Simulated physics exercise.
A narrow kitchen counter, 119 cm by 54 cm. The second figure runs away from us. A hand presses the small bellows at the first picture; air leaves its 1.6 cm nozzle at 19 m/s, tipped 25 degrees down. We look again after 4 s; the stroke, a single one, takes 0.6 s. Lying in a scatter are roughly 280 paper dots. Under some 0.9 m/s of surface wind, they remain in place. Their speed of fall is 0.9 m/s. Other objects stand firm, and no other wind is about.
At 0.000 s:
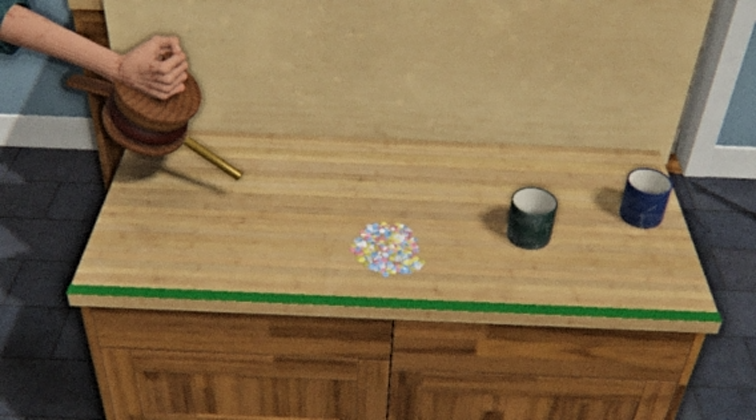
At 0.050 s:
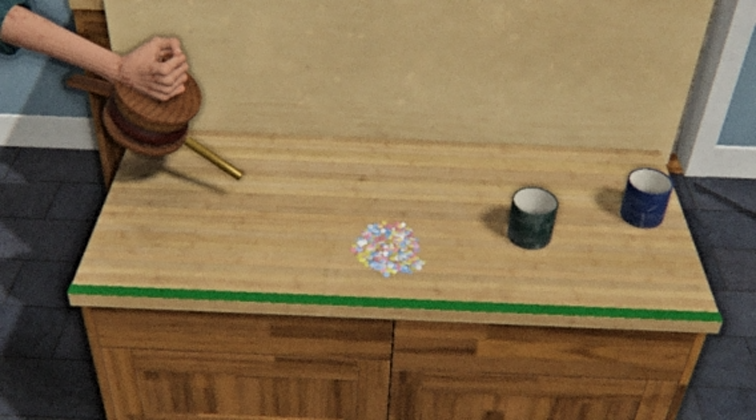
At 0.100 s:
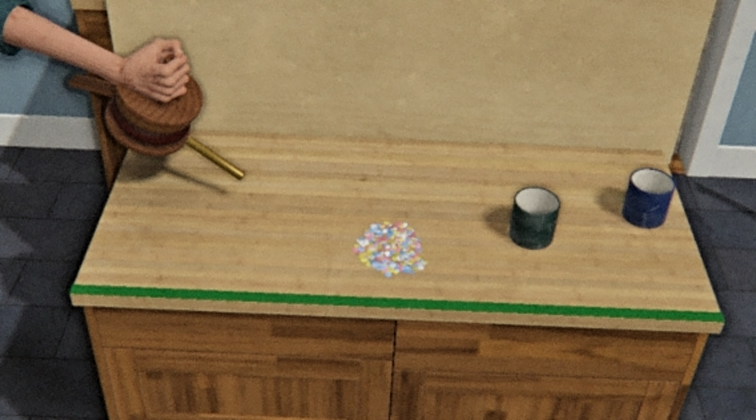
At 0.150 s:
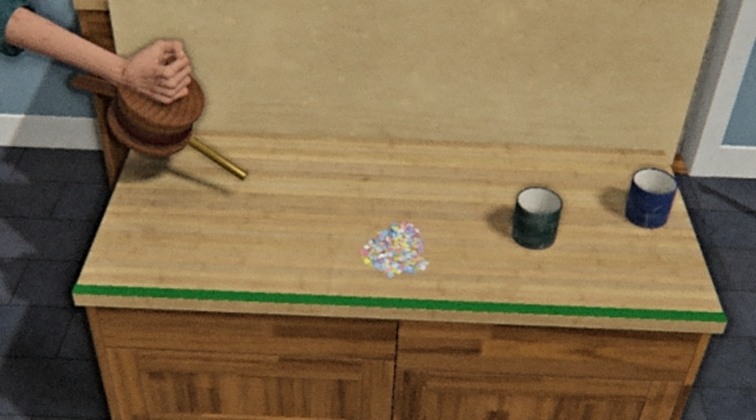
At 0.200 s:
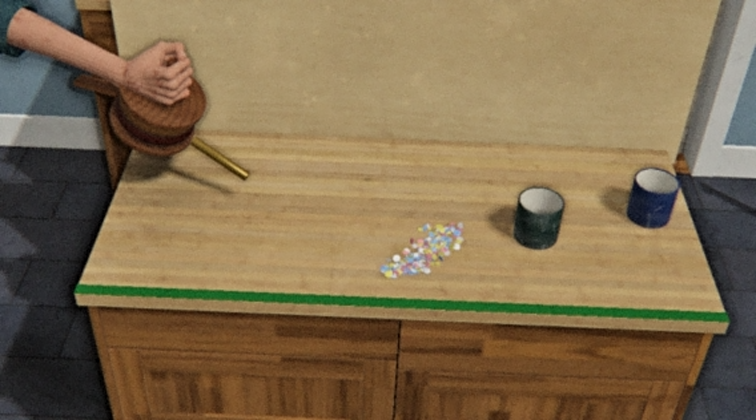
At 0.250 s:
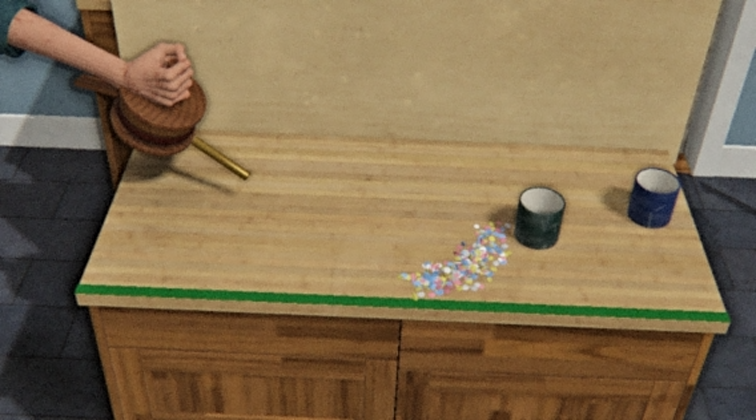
The clip shows a hand resting on a small bellows at the left of a wooden counter while a round scatter of colourful paper dots lies still, then stretches and shifts rightward and toward the green front edge, near two unmoving mugs.
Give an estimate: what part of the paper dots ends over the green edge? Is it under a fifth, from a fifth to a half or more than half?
The fraction is greater than one half.
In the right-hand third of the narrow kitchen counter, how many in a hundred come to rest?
Something close to 10 % ends up there.
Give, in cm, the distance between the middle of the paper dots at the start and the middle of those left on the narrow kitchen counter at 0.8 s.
It works out to close to 50 cm.
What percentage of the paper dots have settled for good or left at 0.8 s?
Close to 60 % of them.
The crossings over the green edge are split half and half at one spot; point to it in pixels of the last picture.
The halfway point of the crossings is around (544, 315) in the last picture.
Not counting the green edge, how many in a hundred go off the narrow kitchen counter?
About 25 %.
After 0.8 s, 15 % are still on the top, 65 % are over the green edge; the middle of those left on the top is near (659, 267).
After 1.3 s, 11 % are still on the top, 65 % are over the green edge.
After 2.2 s, 10 % are still on the top, 65 % are over the green edge.
After 4.0 s, at the end, 65 % are over the green edge.
